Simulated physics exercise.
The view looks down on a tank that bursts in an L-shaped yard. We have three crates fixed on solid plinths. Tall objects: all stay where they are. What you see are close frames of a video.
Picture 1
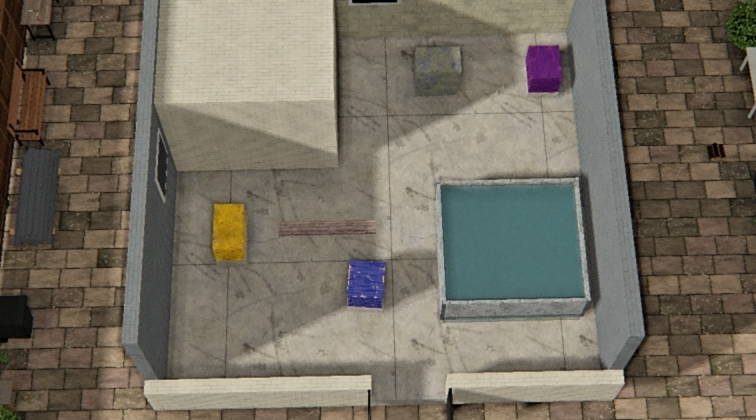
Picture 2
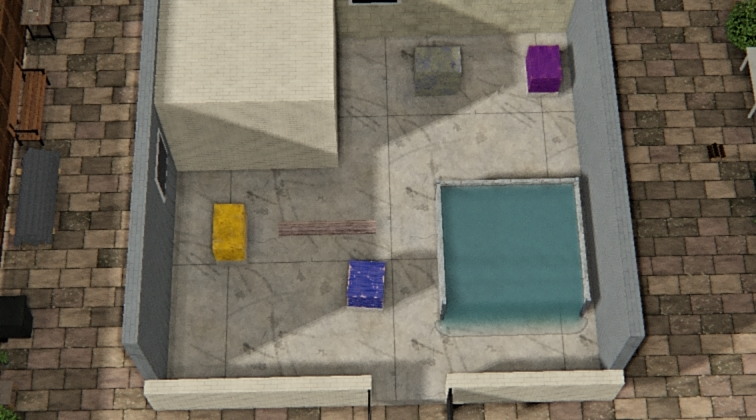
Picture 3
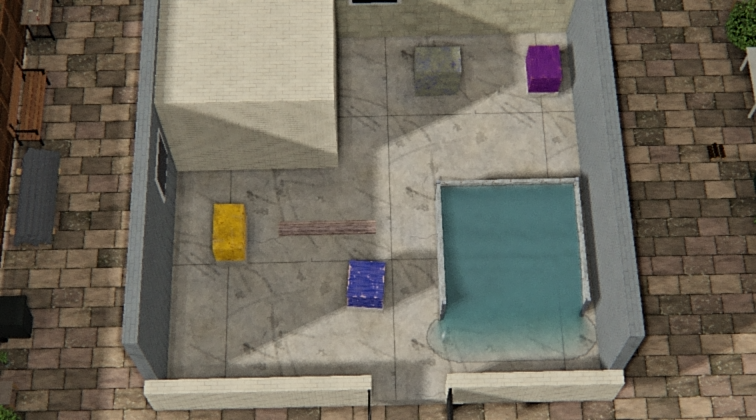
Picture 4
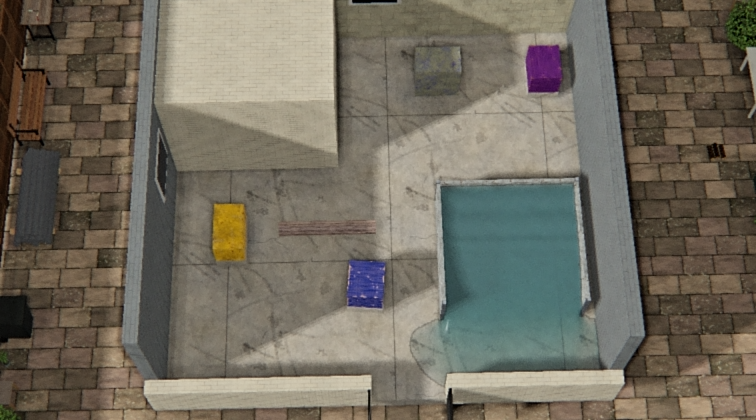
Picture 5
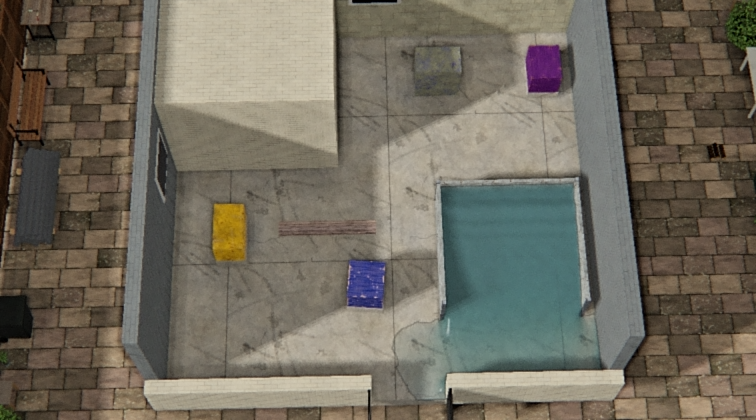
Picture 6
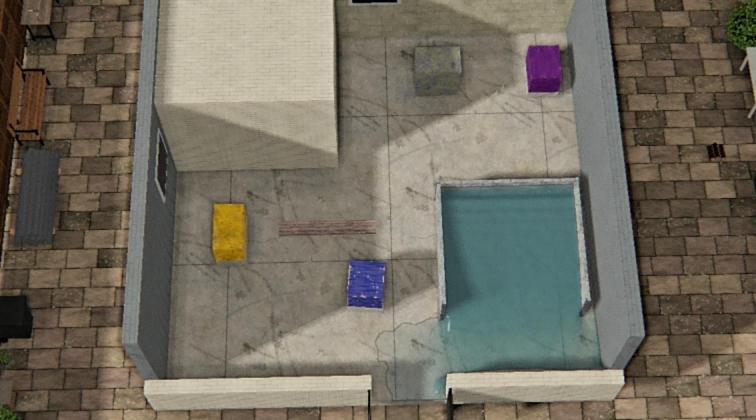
A large tank of teal water stands at the lower right of a walled, L-shaped concrete yard, seen from high above, with brick paving outside. A yellow block sits at left, a blue one near the centre, and grey and purple ones toward the top. The tank's front side gives way and water pours out, spreading to the lower wall and then leftward, while the camera stays still.
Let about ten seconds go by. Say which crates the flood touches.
One by one: The purple crate will be hit by the water; the blue crate will be spared; the yellow crate will be spared.
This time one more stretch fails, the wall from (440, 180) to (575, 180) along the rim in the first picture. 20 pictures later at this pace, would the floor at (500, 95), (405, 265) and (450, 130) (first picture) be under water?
Point by point: Drenched, unwetted, drenched.
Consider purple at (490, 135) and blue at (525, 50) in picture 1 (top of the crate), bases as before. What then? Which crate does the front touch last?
Going by the pictures, it's the purple crate.
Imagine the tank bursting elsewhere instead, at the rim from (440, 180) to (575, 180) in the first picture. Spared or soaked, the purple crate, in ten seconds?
Looking at it, the purple crate gets overtopped.
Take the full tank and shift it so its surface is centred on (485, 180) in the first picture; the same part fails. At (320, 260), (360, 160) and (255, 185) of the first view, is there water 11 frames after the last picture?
The first spot is not reached, the second not reached, and the third not reached.
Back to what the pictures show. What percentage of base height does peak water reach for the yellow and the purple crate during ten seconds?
Some 50 and 120 % respectively.
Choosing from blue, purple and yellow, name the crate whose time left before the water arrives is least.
Note: The crate marked blue is first.
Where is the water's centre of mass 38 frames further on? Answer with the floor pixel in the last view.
I'd put it at around (417, 280).
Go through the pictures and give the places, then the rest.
In the first picture, still water in the water tank at (511, 241).
In the second picture, the front is at (441, 330), out from the gap at (513, 309).
In the third picture, water pours out at (513, 311) and has run to (432, 339).
In the fourth picture, water pours out at (513, 311) and has run to (419, 356).
In the fifth picture, the front is at a hidden place, out from the gap at (513, 312).
In the sixth picture, water pours out at (513, 312) and has run to a hidden place.
A moment on, water covers 15 % of the floor; the purple crate not reached, the blue crate not reached, the yellow crate not reached.
Next, water covers 25 % of the floor; the purple crate not reached, the blue crate water round its plinth, the yellow crate not reached.
Then, water covers 45 % of the floor; the purple crate water round its plinth, the blue crate water round its plinth, the yellow crate water round its plinth.
Later, water covers 70 % of the floor; the purple crate water round its plinth, the blue crate water round its plinth, the yellow crate water round its plinth.
In the end, water covers 100 % of the floor; the purple crate was topped, the blue crate stayed above the water, the yellow crate stayed above the water.
